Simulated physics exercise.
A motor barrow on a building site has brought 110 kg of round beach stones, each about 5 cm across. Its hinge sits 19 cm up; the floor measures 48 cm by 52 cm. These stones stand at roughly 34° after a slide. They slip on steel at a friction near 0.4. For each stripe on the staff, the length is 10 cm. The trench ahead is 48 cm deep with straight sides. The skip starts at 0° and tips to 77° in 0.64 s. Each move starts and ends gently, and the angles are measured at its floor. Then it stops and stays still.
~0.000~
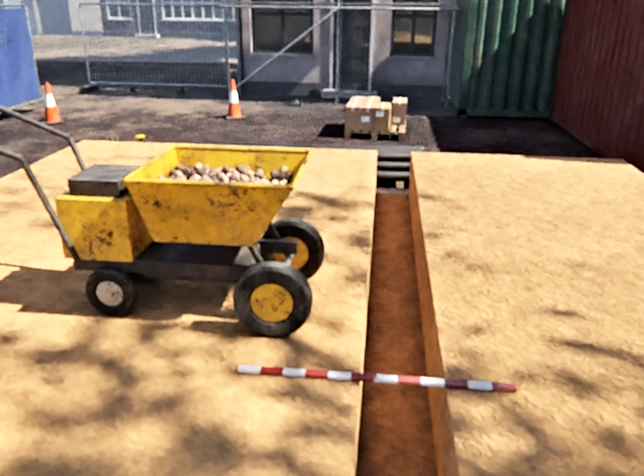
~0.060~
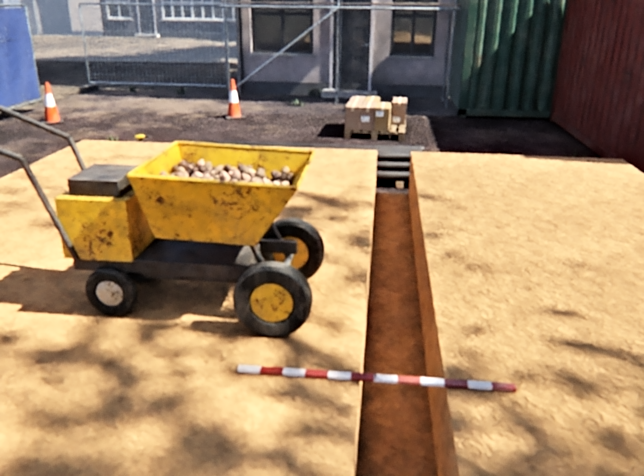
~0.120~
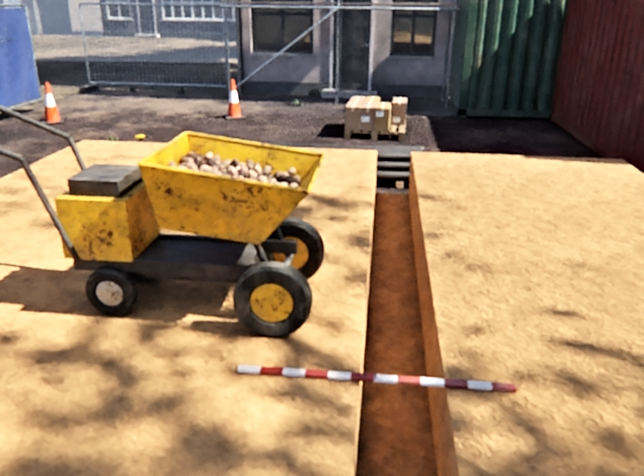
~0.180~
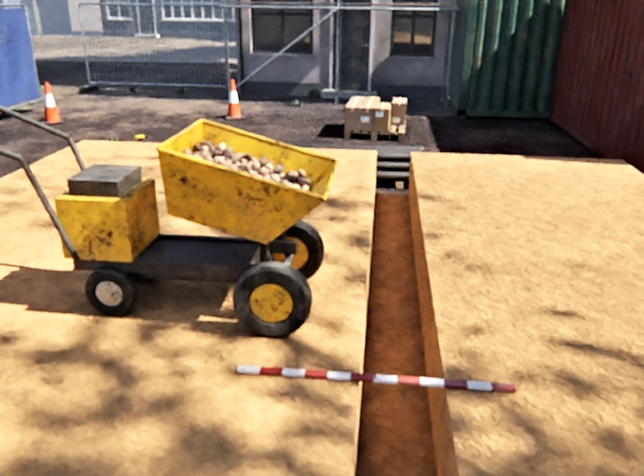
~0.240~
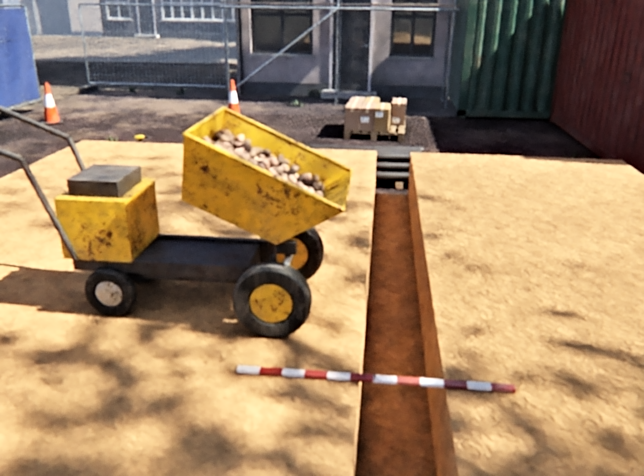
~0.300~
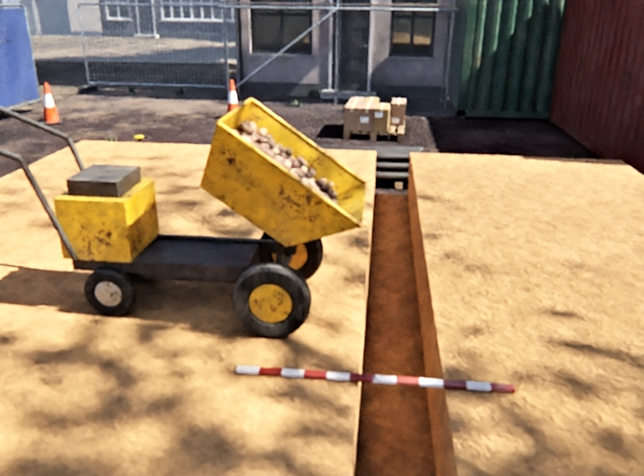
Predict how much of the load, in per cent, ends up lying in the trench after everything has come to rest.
Roughly 35 per cent of it.
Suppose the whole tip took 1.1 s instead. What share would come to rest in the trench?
Near 50 per cent.
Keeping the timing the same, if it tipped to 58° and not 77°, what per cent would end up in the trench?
I'd guess some 30 in a hundred.
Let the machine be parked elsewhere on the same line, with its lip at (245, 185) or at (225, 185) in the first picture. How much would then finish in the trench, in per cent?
About 85 per cent from the first spot, about 95 from the second.
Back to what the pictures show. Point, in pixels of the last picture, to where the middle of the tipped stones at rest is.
The tipped stones centre close to (475, 314).
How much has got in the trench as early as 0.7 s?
By then, around 15 percent.
After 0.5 s the floor is at 65°; 100 % in the skip; the foremost stones are at (377, 245).
After 0.7 s the floor is at 77°; 57 % in the skip, 17 % in the trench, 26 % past the trench; the foremost stones are at (480, 324).
After 1.1 s the floor is at 77°; 6 % in the skip, 28 % in the trench, 65 % past the trench; the foremost stones are past the picture's edge.
After 3.0 s the floor is at 77°; 0 % in the skip, 35 % in the trench, 65 % past the trench; the foremost stones are past the picture's edge.
